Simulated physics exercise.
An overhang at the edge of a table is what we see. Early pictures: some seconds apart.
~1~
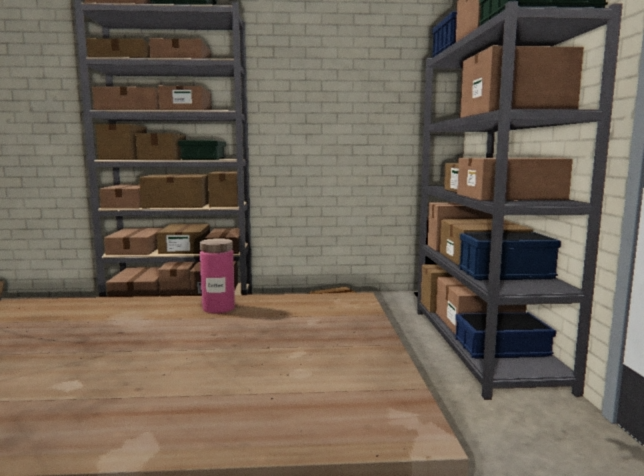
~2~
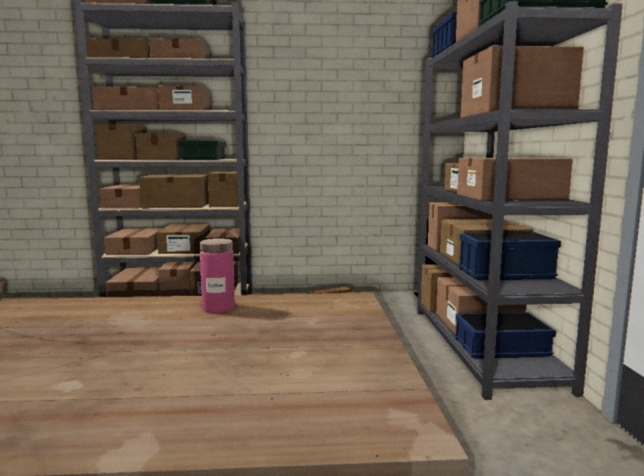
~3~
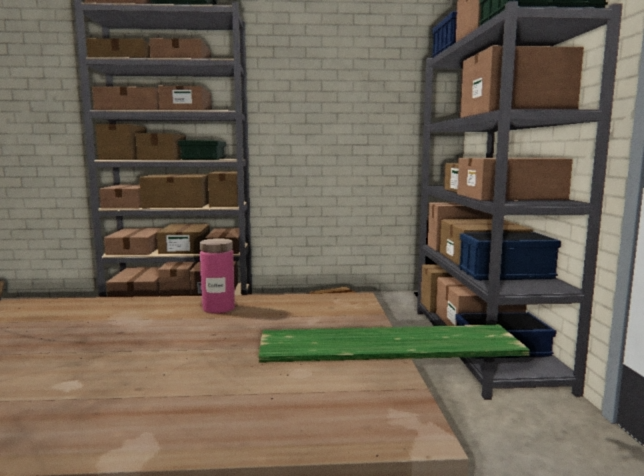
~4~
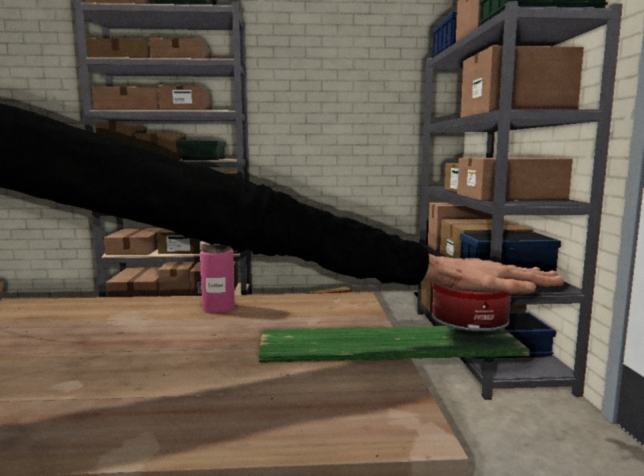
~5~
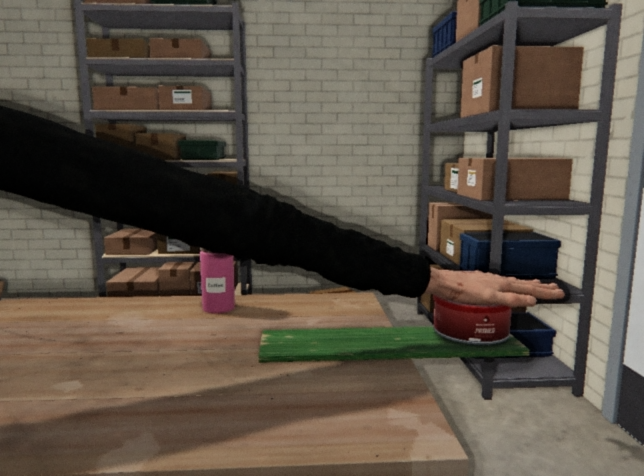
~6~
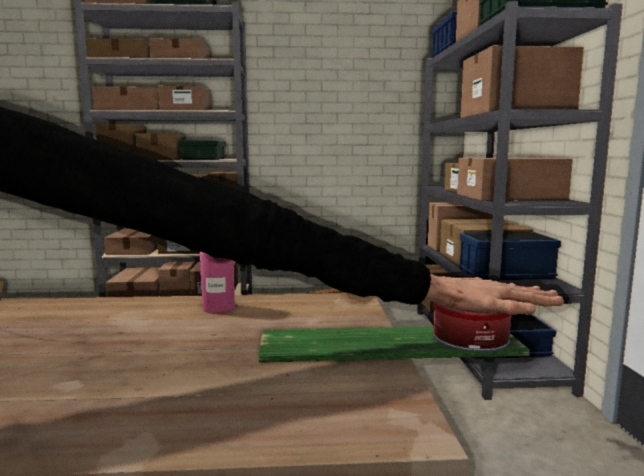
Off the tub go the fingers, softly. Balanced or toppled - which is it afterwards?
Toppled.
Then, 0.40 s on from there, red tub now down on the floor or falling; green board turned 58° from how it was put.
Then, 0.60 s on from there, green board now down on the floor or falling.
Then, 0.70 s on from there, things are still on the move.
In the end, down on the floor or falling, red tub and green board; pink jar unmoved. The board goes over.
